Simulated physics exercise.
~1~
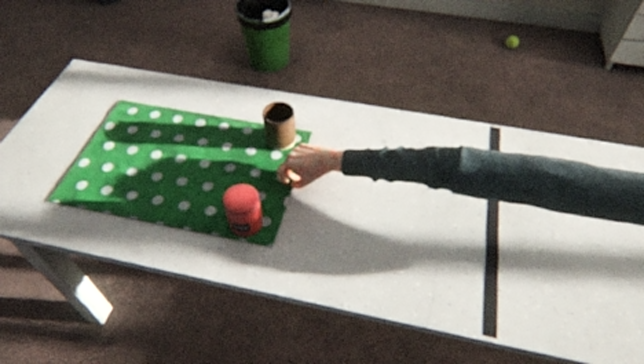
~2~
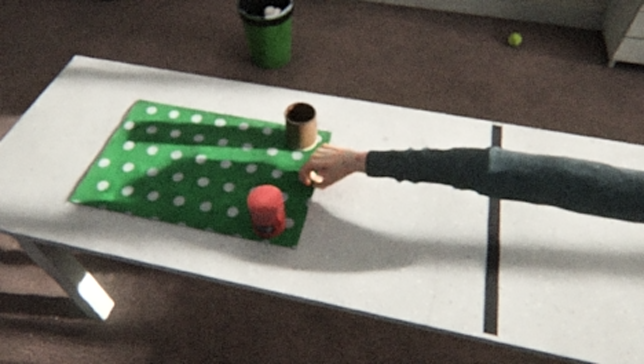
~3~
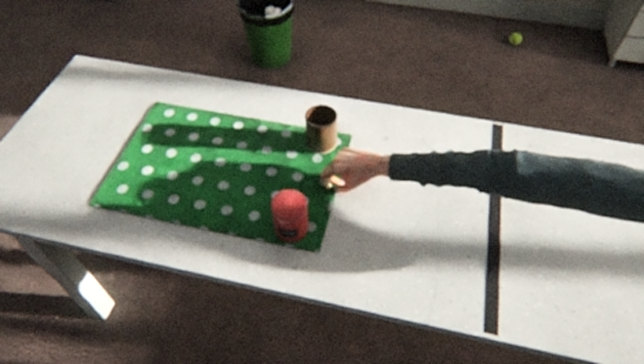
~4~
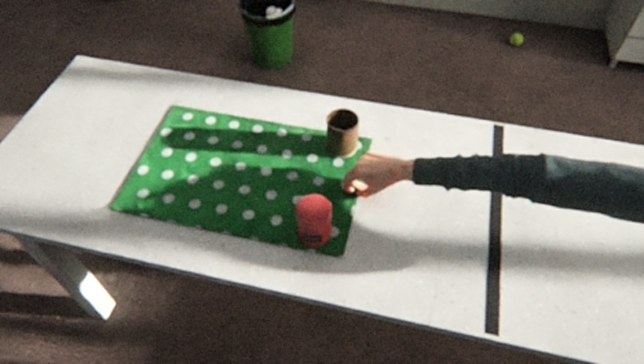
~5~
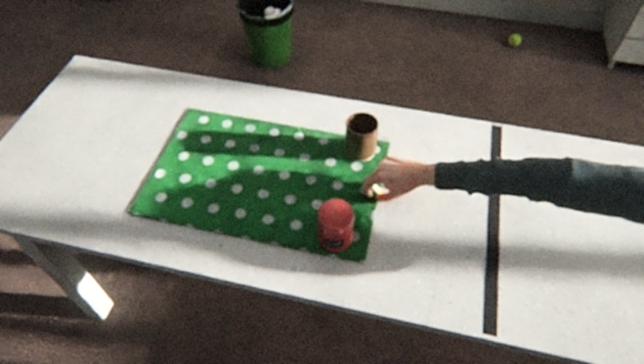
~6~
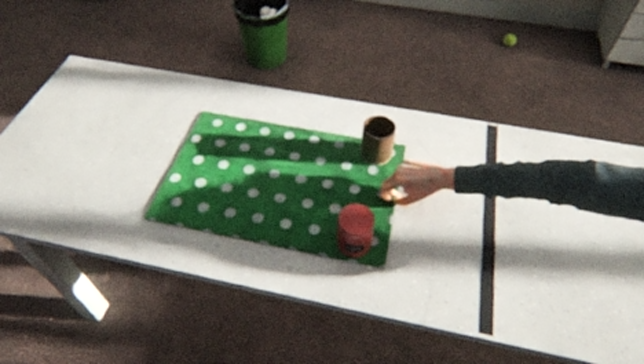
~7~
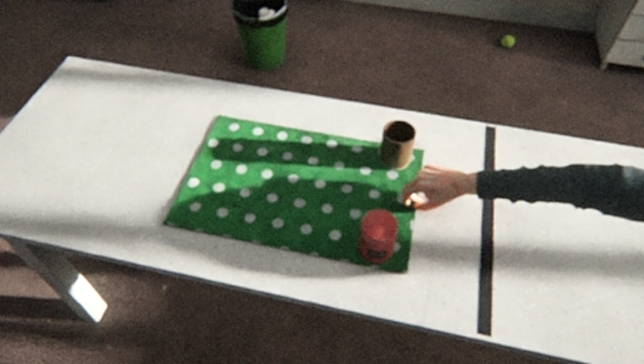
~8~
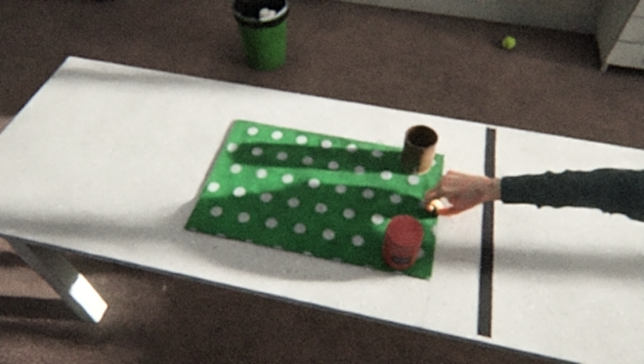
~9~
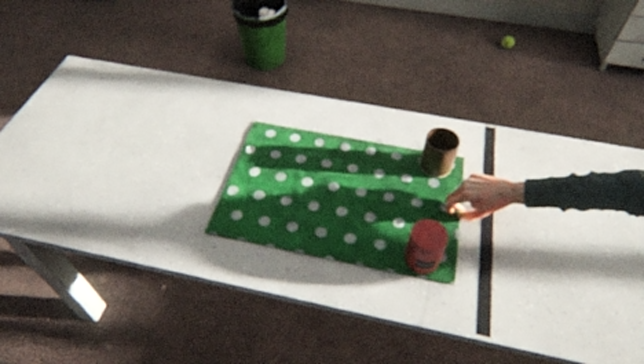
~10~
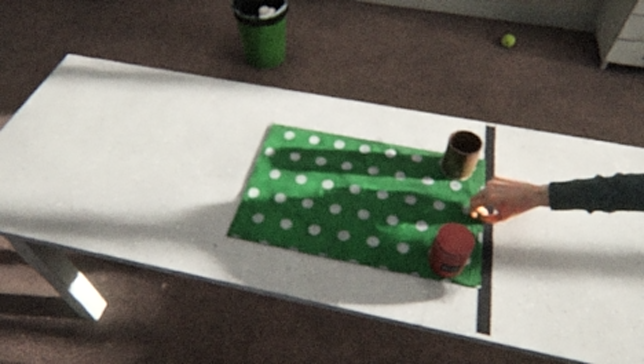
A hand pulling a green polka-dot cloth rightward across a white table to a dark tape line, brown mug and red jar riding upright.
